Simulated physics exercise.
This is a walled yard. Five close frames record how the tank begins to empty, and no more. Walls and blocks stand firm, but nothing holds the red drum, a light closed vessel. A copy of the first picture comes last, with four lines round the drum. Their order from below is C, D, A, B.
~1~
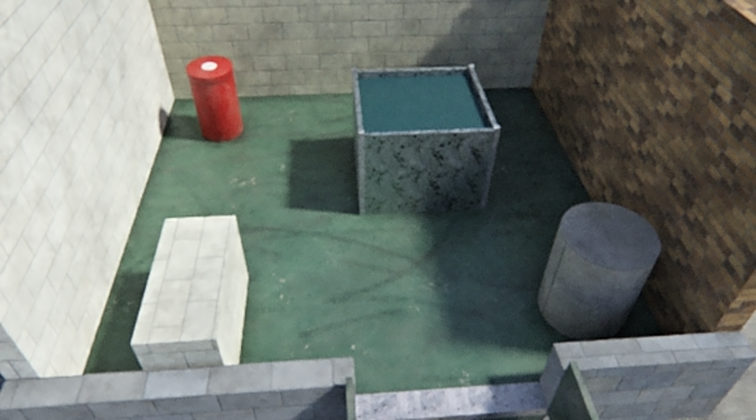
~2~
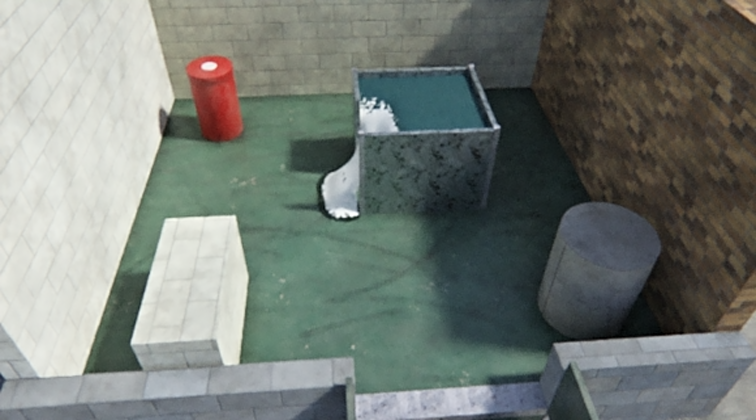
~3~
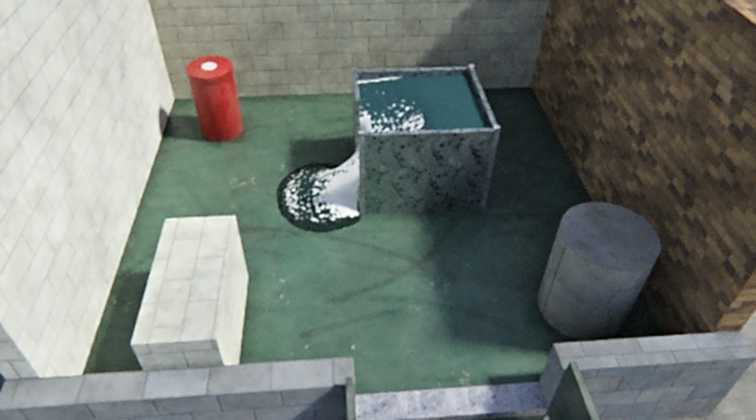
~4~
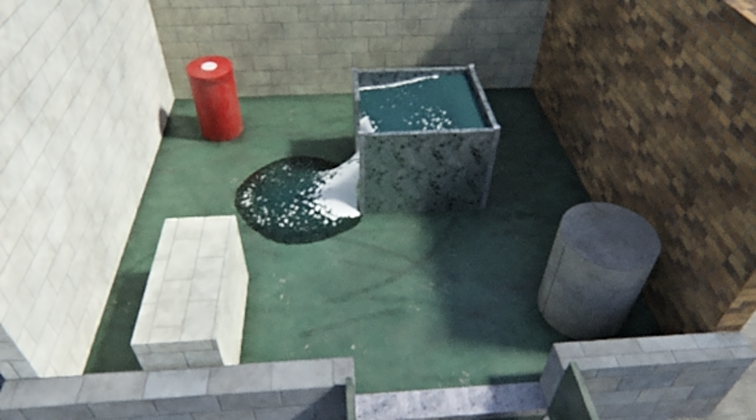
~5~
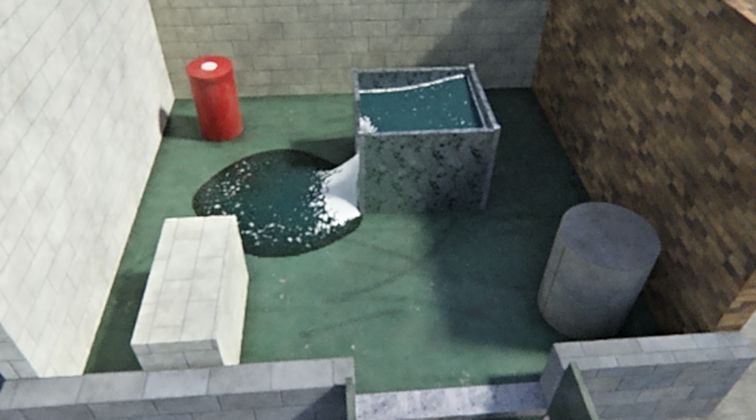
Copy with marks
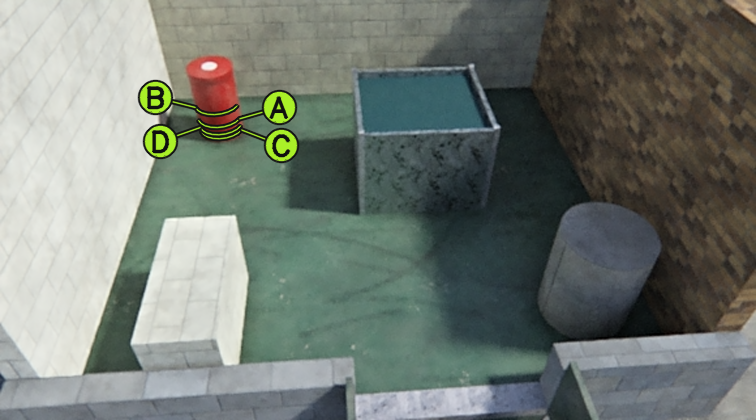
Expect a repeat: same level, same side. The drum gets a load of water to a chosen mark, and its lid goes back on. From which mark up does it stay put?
A is the one.
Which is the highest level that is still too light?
That would be D.
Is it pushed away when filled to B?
No.
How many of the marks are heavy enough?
Two of them.
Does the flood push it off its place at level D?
Yes, that goes wrong.
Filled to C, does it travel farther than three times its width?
Yes, it does.
On the marked copy, A at (217, 127); B at (214, 114); C at (219, 138); D at (218, 134); from the bottom up C, D, A, B.
With A, it does not move.
With B, it does not move.
With C, it is pushed about 5 times its own width away.
With D, it is pushed about twice its own width away.
